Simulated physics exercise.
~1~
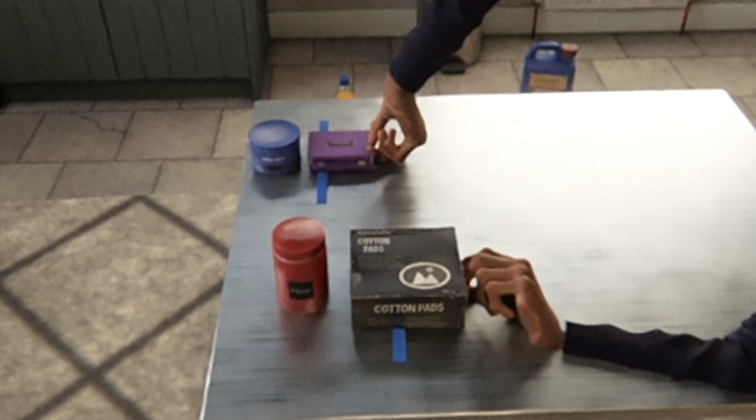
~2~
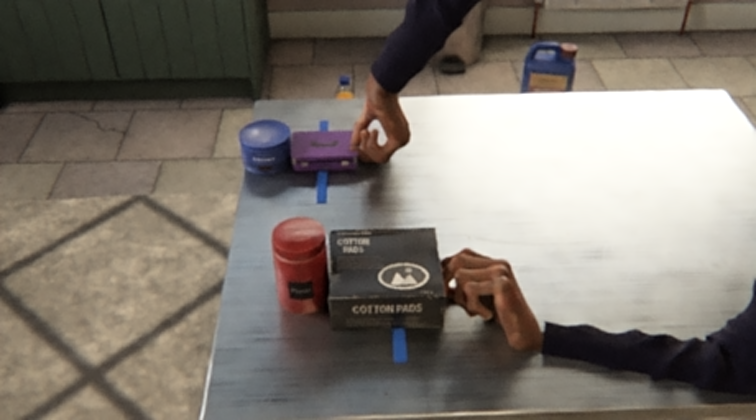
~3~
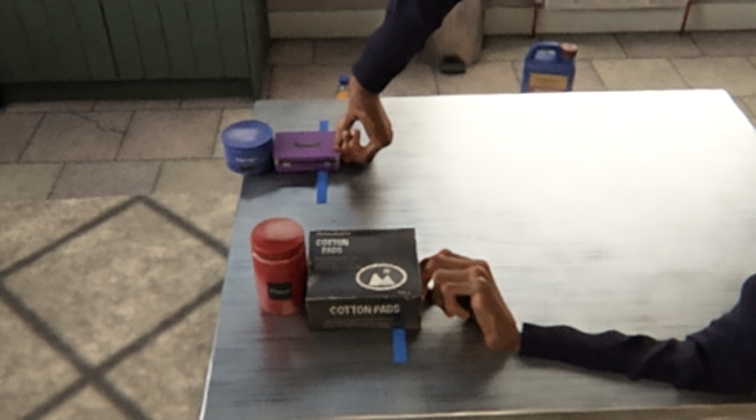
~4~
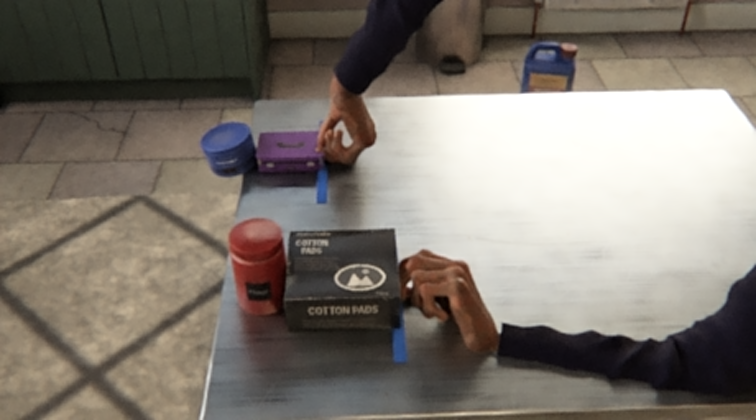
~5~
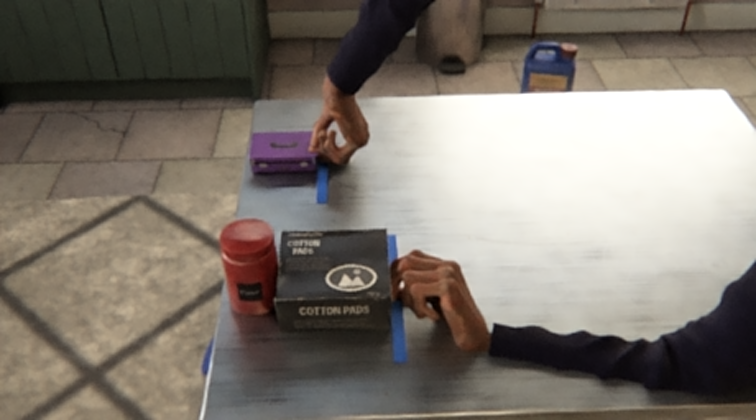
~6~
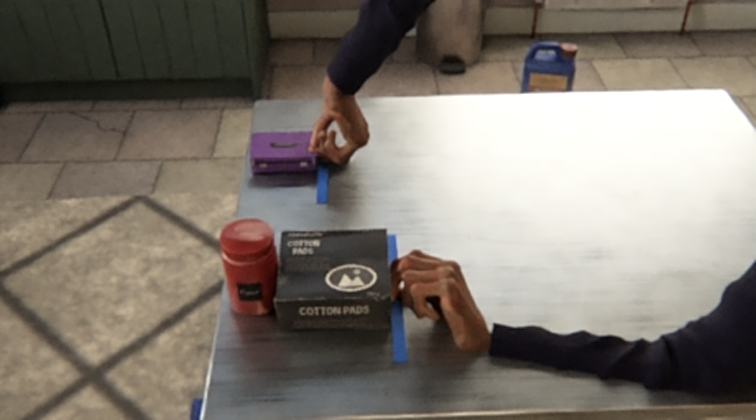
The video shows two hands sliding a purple case and a black cotton pads box left along a table toward blue tape marks, pushing a blue tub and a red jar ahead of them. The tub drops off the left edge, while the jar stays upright on the table.
